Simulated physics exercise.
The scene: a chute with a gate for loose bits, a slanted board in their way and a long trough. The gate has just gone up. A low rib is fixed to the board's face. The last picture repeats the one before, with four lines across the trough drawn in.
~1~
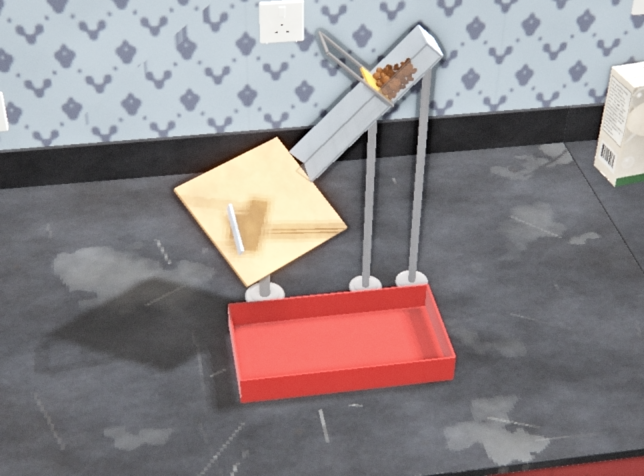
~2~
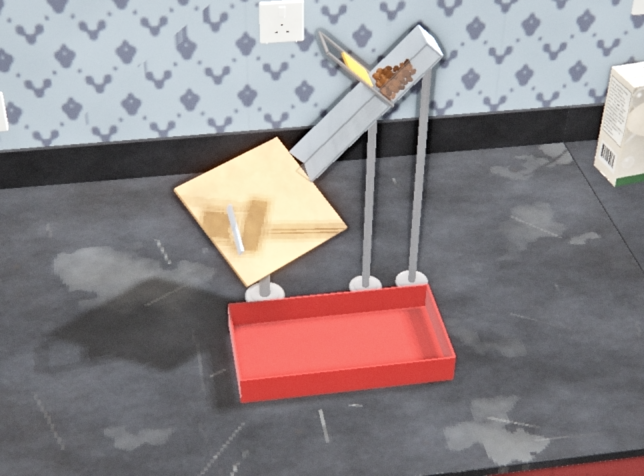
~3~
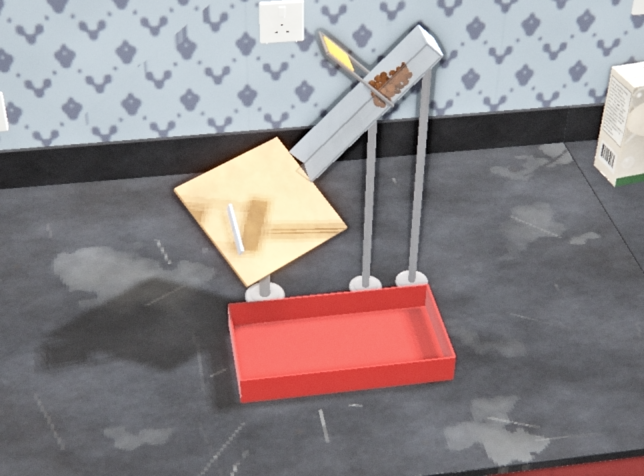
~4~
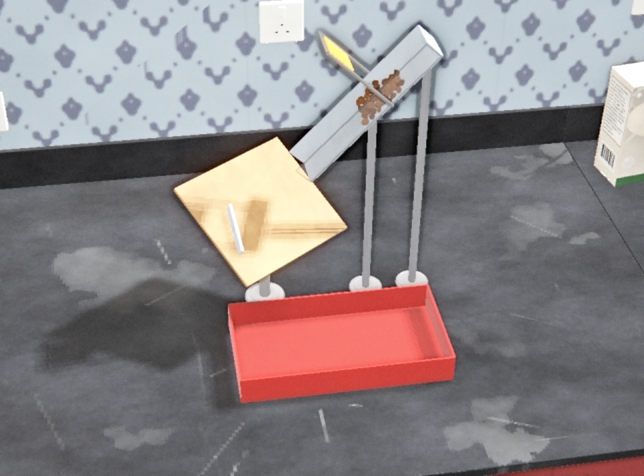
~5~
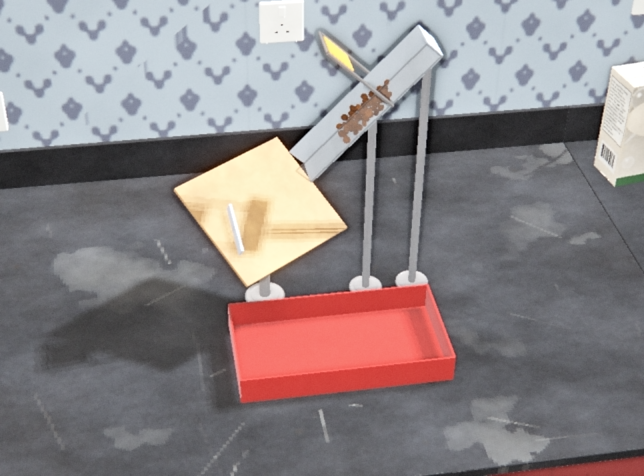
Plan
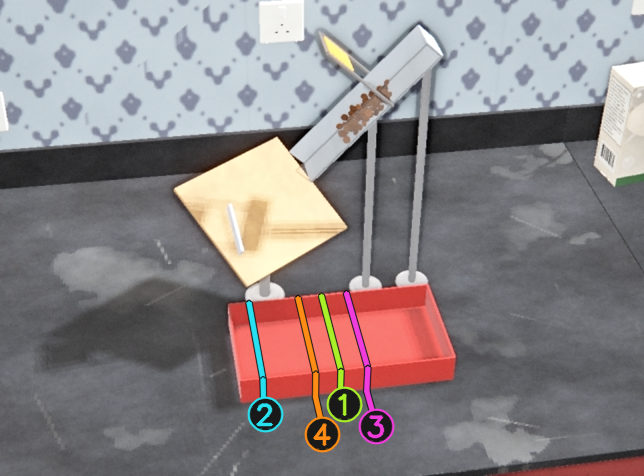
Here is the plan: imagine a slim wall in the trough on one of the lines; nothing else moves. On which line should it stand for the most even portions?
The best line is 4.
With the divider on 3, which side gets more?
The left side.
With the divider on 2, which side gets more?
The right side.
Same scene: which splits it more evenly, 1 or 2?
Line 1.
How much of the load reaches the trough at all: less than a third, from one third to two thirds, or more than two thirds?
It is more than two thirds.
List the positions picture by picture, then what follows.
In the first frame, load behind the gate at (391, 80), bits of dog kibble; lip of the chute at (308, 173), sloping fairly steeply.
In the second frame, middle of the board at (263, 208), tilted fairly steeply; middle of its low edge at (299, 256); of its high edge at (227, 162).
In the third frame, front corners of the trough at (241, 380) and (455, 357), empty; front of the load at (377, 103).
In the fourth frame, middle of the load at (377, 97); its front at (365, 122), about a quarter of the way to the lip; rib from (230, 204) to (243, 251).
In the fifth frame, middle of the load at (367, 111); its front at (342, 134), about half of the way to the lip.
On the marked copy, line 1 crosses the front rim at (340, 370); line 2 crosses the front rim at (262, 378); line 3 crosses the front rim at (367, 367); line 4 crosses the front rim at (315, 372).
Choosing 1, of what is caught, most on the left of the divider, about a quarter on the right.
Choosing 2, of what is caught, a stray few on the left of the divider, nearly all on the right.
Choosing 3, of what is caught, nearly all on the left of the divider, a small part on the right.
Choosing 4, of what is caught, about half on the left of the divider, about half on the right.
